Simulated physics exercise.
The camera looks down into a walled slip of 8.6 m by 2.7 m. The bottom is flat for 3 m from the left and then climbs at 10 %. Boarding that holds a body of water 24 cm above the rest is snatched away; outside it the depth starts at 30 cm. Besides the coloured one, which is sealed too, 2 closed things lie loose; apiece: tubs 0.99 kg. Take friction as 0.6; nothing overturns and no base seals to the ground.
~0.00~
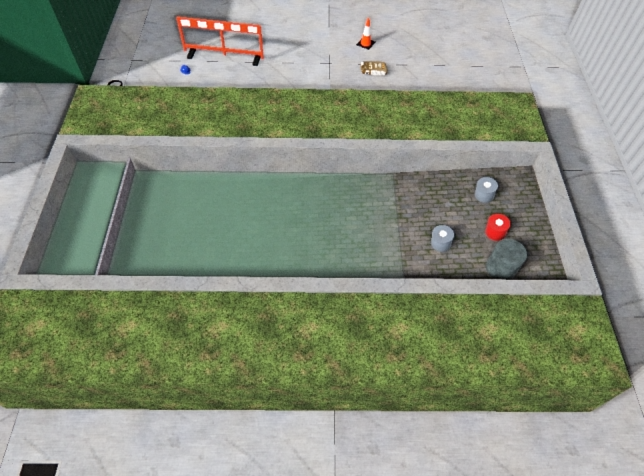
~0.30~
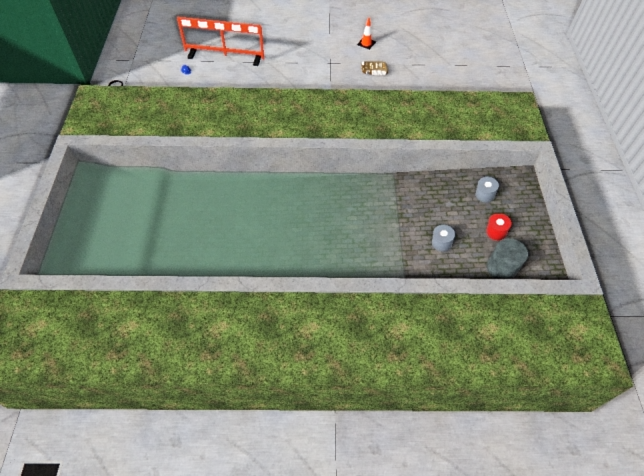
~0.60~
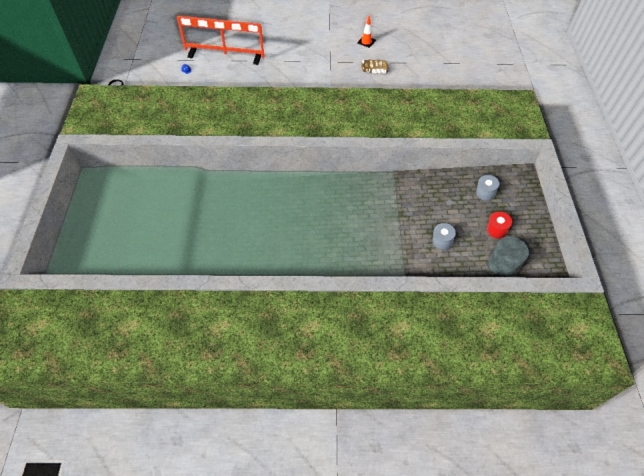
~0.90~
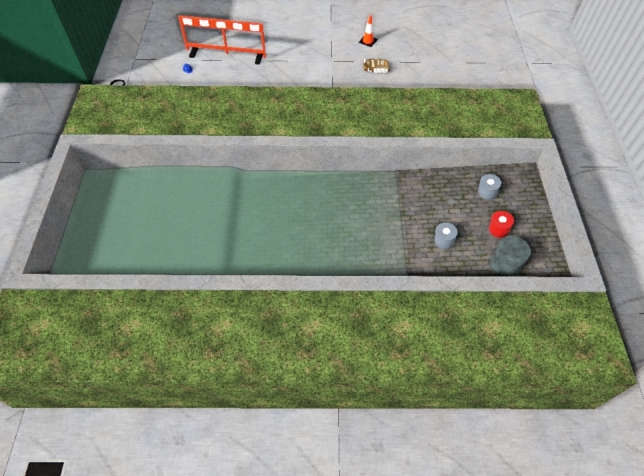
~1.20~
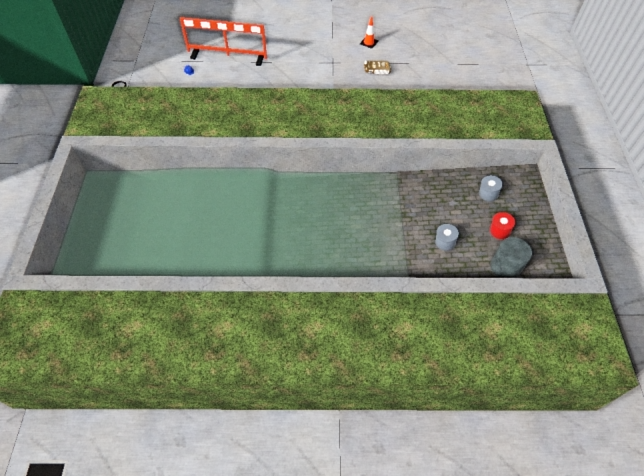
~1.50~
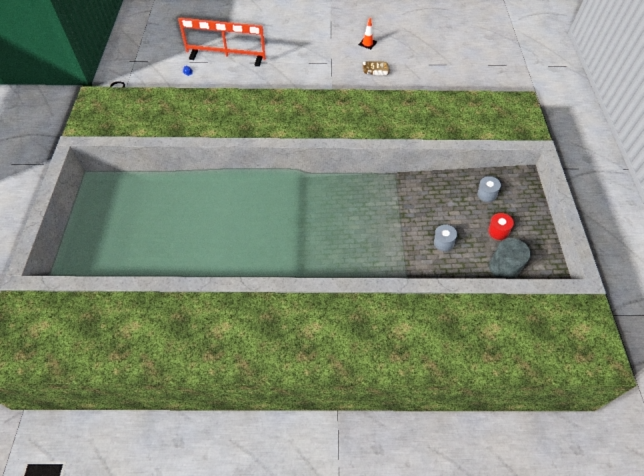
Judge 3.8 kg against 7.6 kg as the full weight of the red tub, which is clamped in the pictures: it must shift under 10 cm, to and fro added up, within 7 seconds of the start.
Verdict: Only the higher weight holds it.
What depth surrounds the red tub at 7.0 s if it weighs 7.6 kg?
Roughly 1 cm.
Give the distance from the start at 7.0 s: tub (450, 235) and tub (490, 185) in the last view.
In that order: 140 cm, 120 cm.
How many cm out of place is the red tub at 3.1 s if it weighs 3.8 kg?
Roughly 0 cm.
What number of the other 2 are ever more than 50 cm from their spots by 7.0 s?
I count 2.
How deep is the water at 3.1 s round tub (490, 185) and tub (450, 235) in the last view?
Roughly 0 and 2 cm.
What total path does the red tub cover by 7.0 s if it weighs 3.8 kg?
About 30 cm.
After 2.1 s the red tub would be 0 cm from its start with 3.8 kg and 0 cm from its start with 7.6 kg; 0 cm of water round it then.
After 3.1 s the red tub would be 0 cm from its start with 3.8 kg and 0 cm from its start with 7.6 kg; 0 cm of water round it then.
After 4.9 s the red tub would be 23 cm from its start with 3.8 kg and 0 cm from its start with 7.6 kg; 3 cm of water round it then.
After 7.0 s the red tub would be 20 cm from its start with 3.8 kg and 0 cm from its start with 7.6 kg; 1 cm of water round it then.
